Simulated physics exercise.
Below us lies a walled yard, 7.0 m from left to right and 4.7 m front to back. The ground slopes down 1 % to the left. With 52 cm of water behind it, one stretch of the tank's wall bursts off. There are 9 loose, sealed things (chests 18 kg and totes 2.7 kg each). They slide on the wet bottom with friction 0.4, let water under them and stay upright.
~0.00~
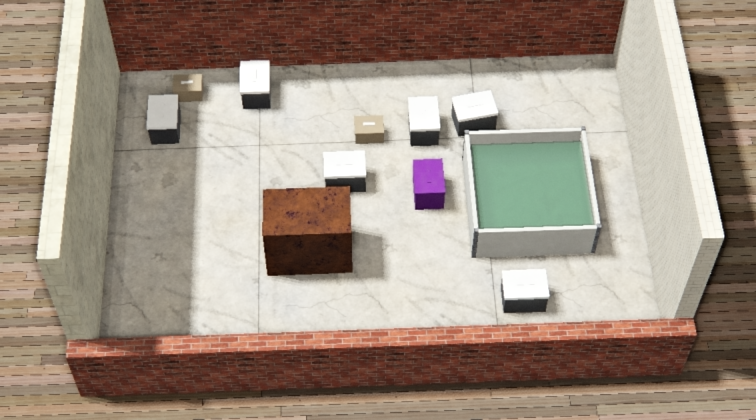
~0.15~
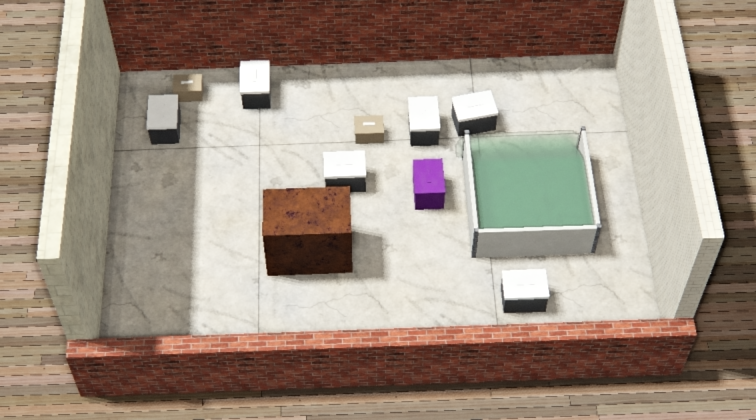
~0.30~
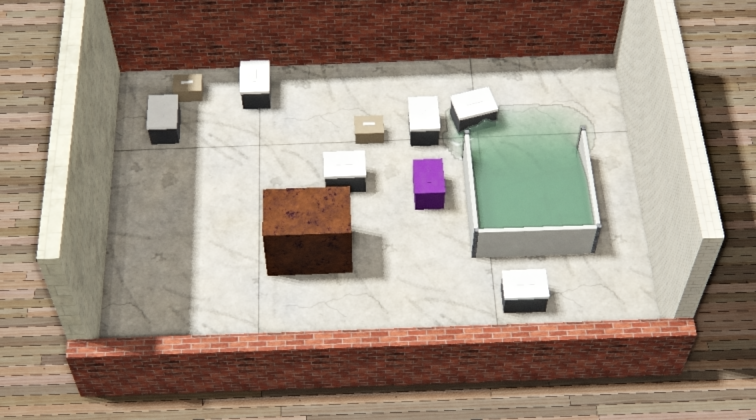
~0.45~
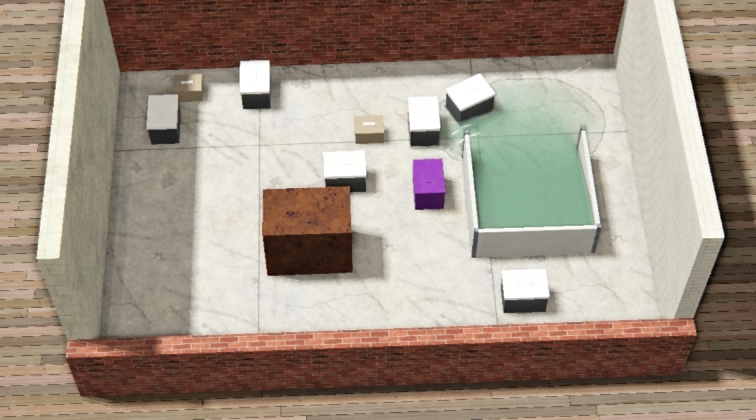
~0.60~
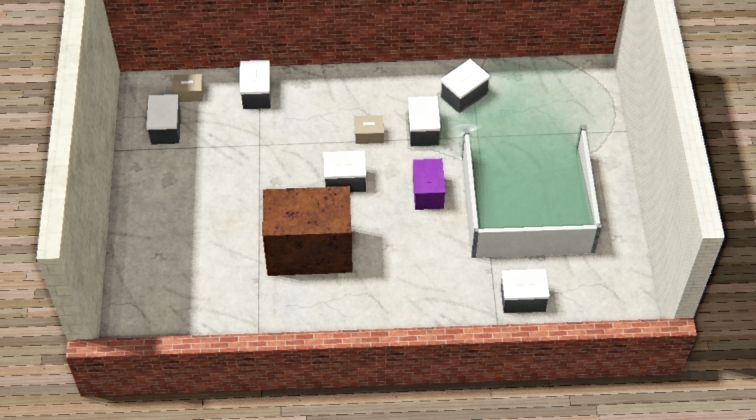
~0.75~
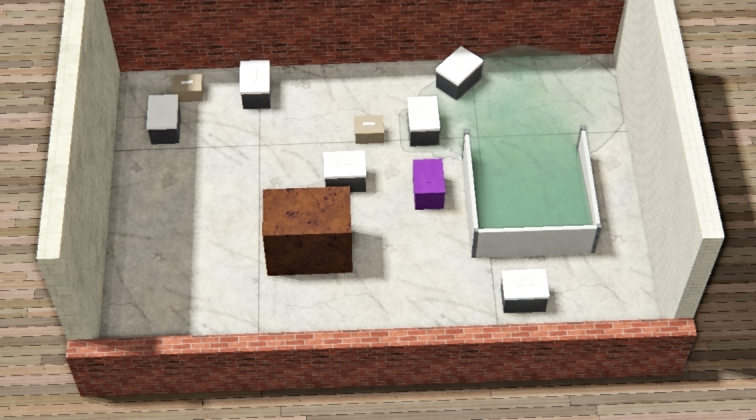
A walled yard with a pale marble-like floor, brick walls front and back, is seen from high above by a still camera. A rusty brown block stands near the middle, a purple chest to its right, white, grey and tan boxes around them, and a tank of green water at right. The tank's back wall gives way, water fans out toward the rear, and one white box turns and slides backward.
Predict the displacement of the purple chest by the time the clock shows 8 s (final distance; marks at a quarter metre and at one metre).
Purple chest barely shifts.
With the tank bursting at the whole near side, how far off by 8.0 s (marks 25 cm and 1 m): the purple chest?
Then the purple chest barely shifts.
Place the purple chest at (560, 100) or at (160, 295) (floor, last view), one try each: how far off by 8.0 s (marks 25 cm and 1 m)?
In turn: It ends far away; it holds its place.
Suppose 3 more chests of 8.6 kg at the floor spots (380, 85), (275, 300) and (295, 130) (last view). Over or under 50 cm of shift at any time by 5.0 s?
In turn: Past it, less, over.
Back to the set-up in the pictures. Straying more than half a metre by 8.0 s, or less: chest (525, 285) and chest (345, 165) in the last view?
In turn: Under, short of it.
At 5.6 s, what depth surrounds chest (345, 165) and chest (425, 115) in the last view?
About 2 and 4 cm.
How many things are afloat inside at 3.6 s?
I count 0.
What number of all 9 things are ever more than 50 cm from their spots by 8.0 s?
That makes 5.
After 1.6 s the purple chest is near (429, 176), 0.0 m from its start, aground; 1 afloat.
After 3.6 s the purple chest is near (429, 176), 0.0 m from its start, aground; 0 afloat.
After 5.6 s the purple chest is near (429, 176), 0.0 m from its start, aground; 2 afloat.
After 8.0 s the purple chest is near (429, 176), 0.0 m from its start, aground; 2 afloat.
